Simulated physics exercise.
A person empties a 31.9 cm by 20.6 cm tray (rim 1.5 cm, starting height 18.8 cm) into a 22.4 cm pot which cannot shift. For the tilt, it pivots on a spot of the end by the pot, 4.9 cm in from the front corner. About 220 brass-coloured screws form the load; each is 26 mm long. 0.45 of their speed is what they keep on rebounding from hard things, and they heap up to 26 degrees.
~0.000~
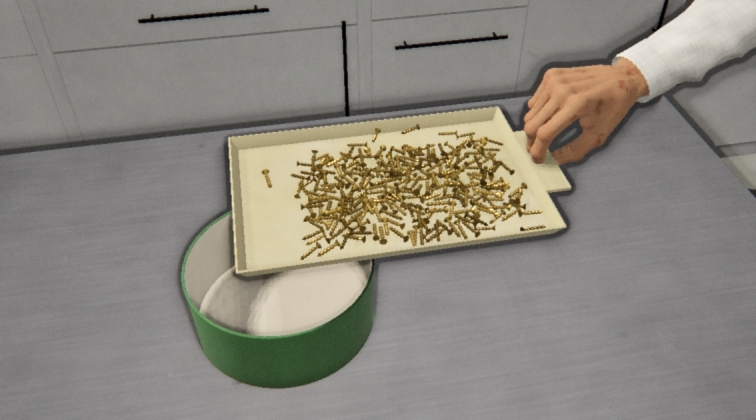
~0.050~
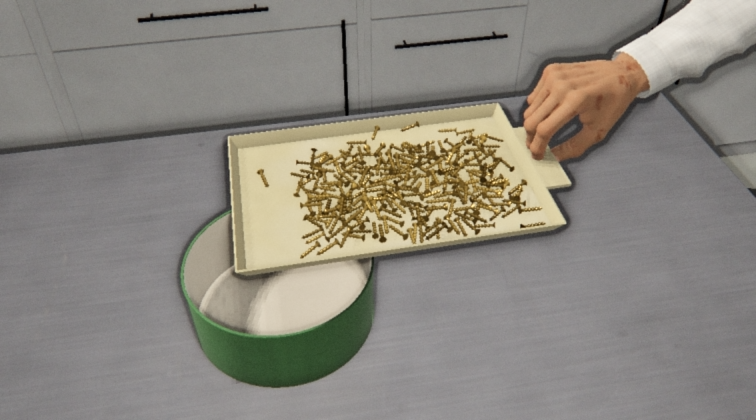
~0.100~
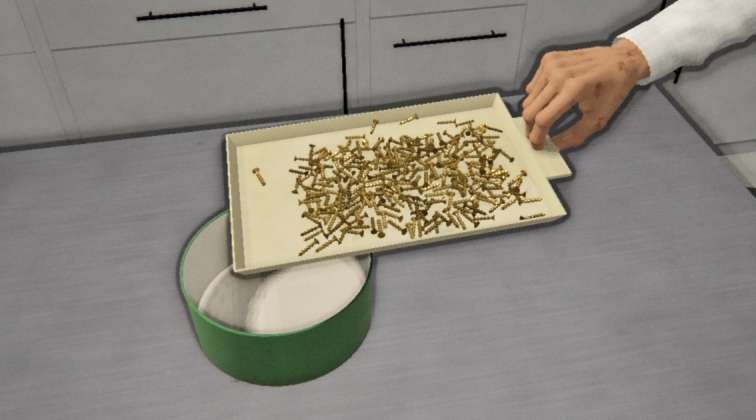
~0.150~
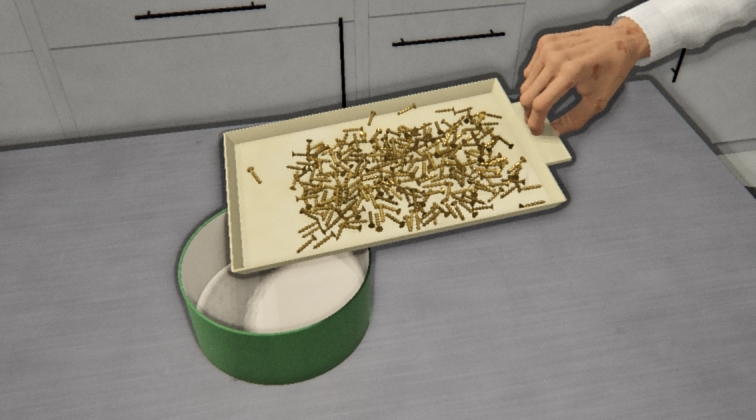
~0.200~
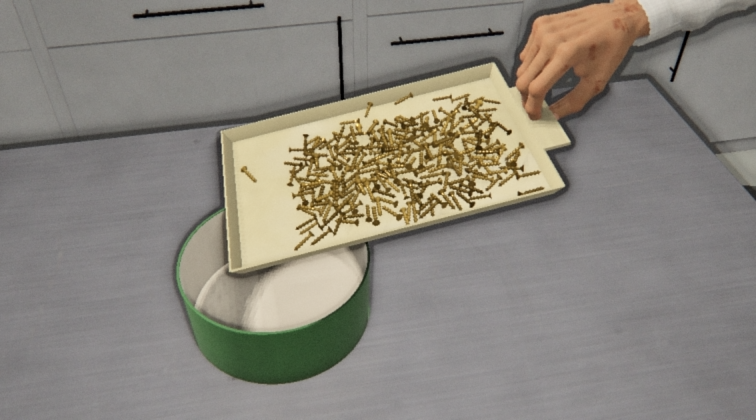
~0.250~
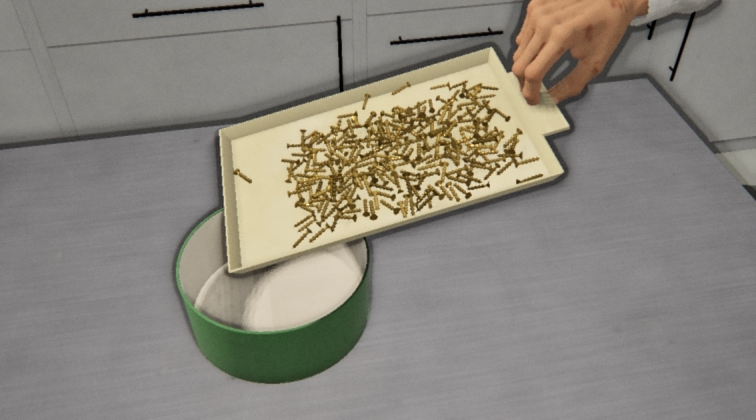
The video shows a hand holding the right end of a cream tray scattered with brass-coloured screws, its left end over a green pot, then raising the right end so the tray tilts modestly down toward the left.
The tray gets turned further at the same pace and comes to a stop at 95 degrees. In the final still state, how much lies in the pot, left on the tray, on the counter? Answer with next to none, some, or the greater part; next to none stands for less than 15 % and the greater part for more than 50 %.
Pot: Some; left on the tray: Next to none; counter: The greater part.
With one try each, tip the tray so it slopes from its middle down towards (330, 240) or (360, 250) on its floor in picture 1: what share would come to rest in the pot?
5 and 10 %.
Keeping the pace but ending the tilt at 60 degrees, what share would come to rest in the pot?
The pot would get around 30 per cent.
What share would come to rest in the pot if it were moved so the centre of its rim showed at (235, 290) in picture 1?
With the pot there, close to 95 per cent.
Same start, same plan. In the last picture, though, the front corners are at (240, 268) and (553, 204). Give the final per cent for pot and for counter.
That works out as pot 5 and counter 95.
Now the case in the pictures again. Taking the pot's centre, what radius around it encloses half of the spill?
I'd say close to 20 centimetres.
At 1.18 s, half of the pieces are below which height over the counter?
Roughly 0 centimetres, more or less.
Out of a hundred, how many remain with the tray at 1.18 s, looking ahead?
I'd say close to 5 per cent.
After 0.81 s, tilt 52 degrees; the tray holds 80 %, the pot 0 %.
Then, at 1.18 s, tilt 78 degrees; the tray holds 5 %, the pot 30 %.
After 1.64 s, tilt 95 degrees; the tray holds 0 %, the pot 35 %.
In the end, at 2.1 s, pot 35 %, tray 0 %, counter 65 %.
